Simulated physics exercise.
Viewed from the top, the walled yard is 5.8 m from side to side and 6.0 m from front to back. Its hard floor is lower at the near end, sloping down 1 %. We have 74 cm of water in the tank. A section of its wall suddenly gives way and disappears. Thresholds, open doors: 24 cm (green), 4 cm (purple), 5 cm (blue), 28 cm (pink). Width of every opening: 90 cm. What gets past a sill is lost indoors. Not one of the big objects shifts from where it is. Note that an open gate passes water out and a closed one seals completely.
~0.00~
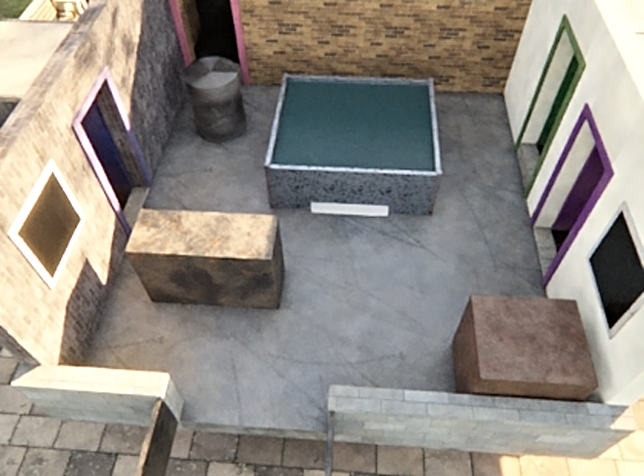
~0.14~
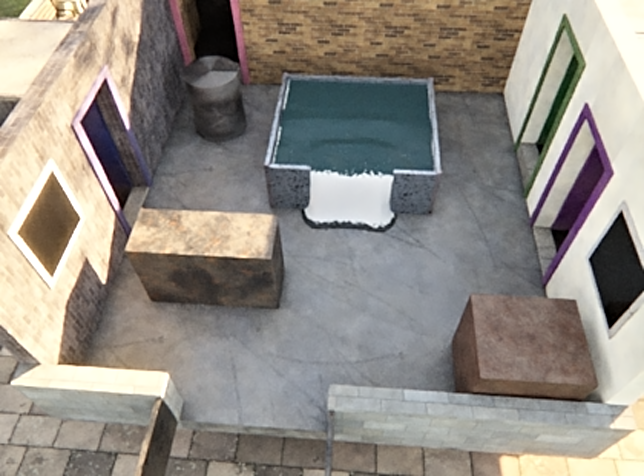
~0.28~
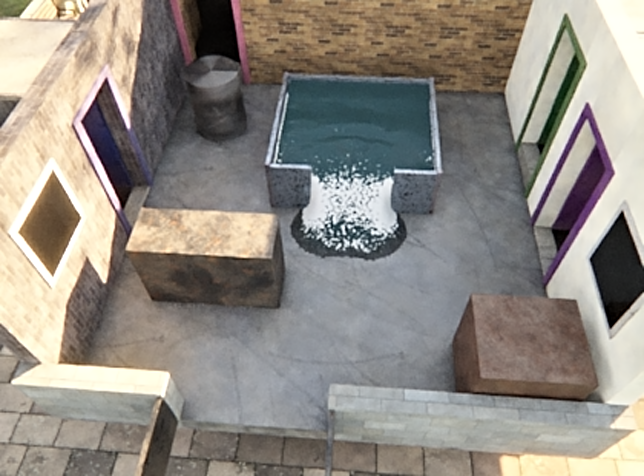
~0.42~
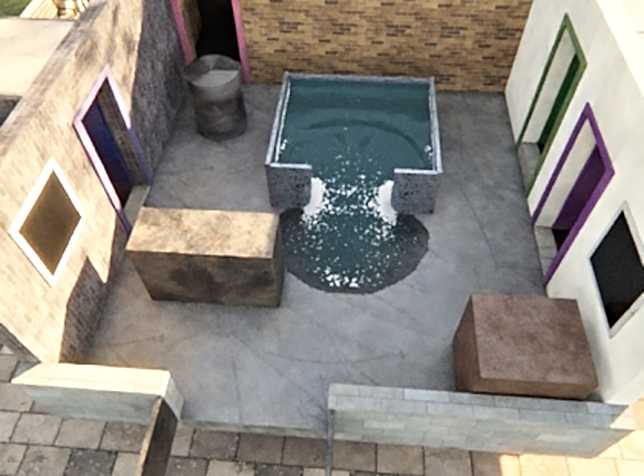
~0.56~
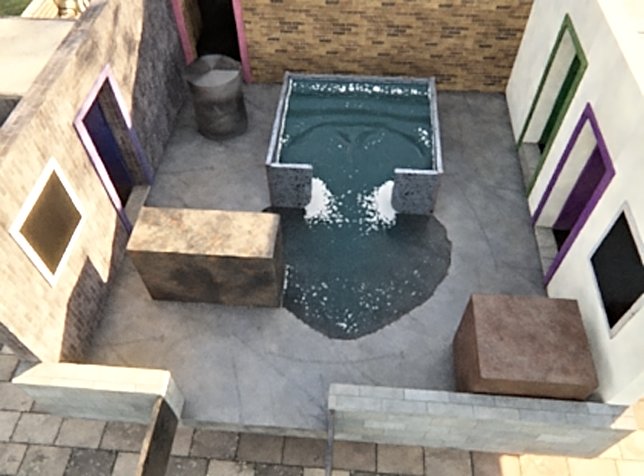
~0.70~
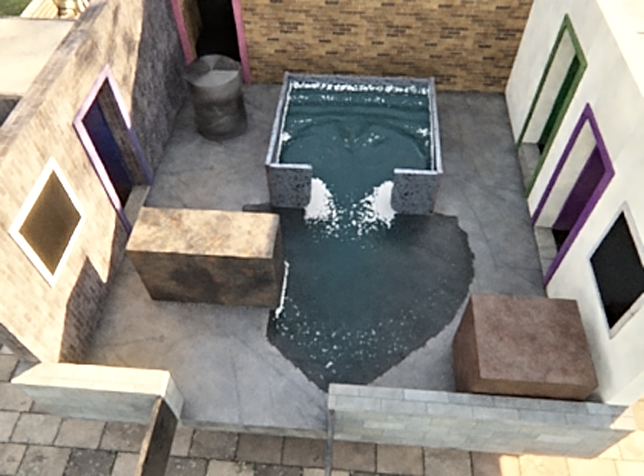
Walled yard with a raised water tank, its front wall opening and water pouring out, spreading between two blocks across grey floor.
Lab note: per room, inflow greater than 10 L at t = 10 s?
In the end the green door lets in less than the limit. The purple door lets in more than the limit. The blue door lets in more than the limit. The pink door lets in less than the limit.
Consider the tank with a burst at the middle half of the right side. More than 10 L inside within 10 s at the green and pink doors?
Green door surpasses it, pink door doesn't reach it.
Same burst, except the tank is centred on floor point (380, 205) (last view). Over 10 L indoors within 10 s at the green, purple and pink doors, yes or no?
So the green door keeps within it, the purple door tops the limit and the pink door keeps within it.
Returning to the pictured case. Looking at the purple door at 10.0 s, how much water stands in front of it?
The mean depth is around 6.5 cm.
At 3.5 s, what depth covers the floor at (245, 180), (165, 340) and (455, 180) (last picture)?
Close to 0, 1 and 1 centimetres.
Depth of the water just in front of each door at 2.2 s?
Depths in centimetres - green: 0, purple: 3, blue: 11, pink: 0.
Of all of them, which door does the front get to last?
The pink one.
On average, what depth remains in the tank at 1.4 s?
51 cm.
After 1.4 s water covers 30 % of the floor and is deepest (46 cm) near (443, 417); green door not reached, purple door not reached, blue door not reached, pink door not reached.
After 2.2 s water covers 40 % of the floor and is deepest (38 cm) near (443, 417); green door not reached, purple door 3 cm at the sill, 0 L in, blue door 11 cm at the sill, 2 L in, pink door not reached.
After 3.5 s water covers 55 % of the floor and is deepest (32 cm) near (524, 424); green door 1 cm at the sill, 0 L in, purple door 5 cm at the sill, 1 L in, blue door 9 cm at the sill, 24 L in, pink door not reached.
After 6.0 s water covers 80 % of the floor and is deepest (17 cm) near (364, 411); green door 4 cm at the sill, 0 L in, purple door 9 cm at the sill, 33 L in, blue door 5 cm at the sill, 33 L in, pink door 3 cm at the sill, 0 L in.
After 10.0 s water covers 95 % of the floor and is deepest (12 cm) near (541, 425); green door 6 cm at the sill, 0 L in, purple door 7 cm at the sill, 68 L in, blue door 4 cm at the sill, 35 L in, pink door 3 cm at the sill, 0 L in.
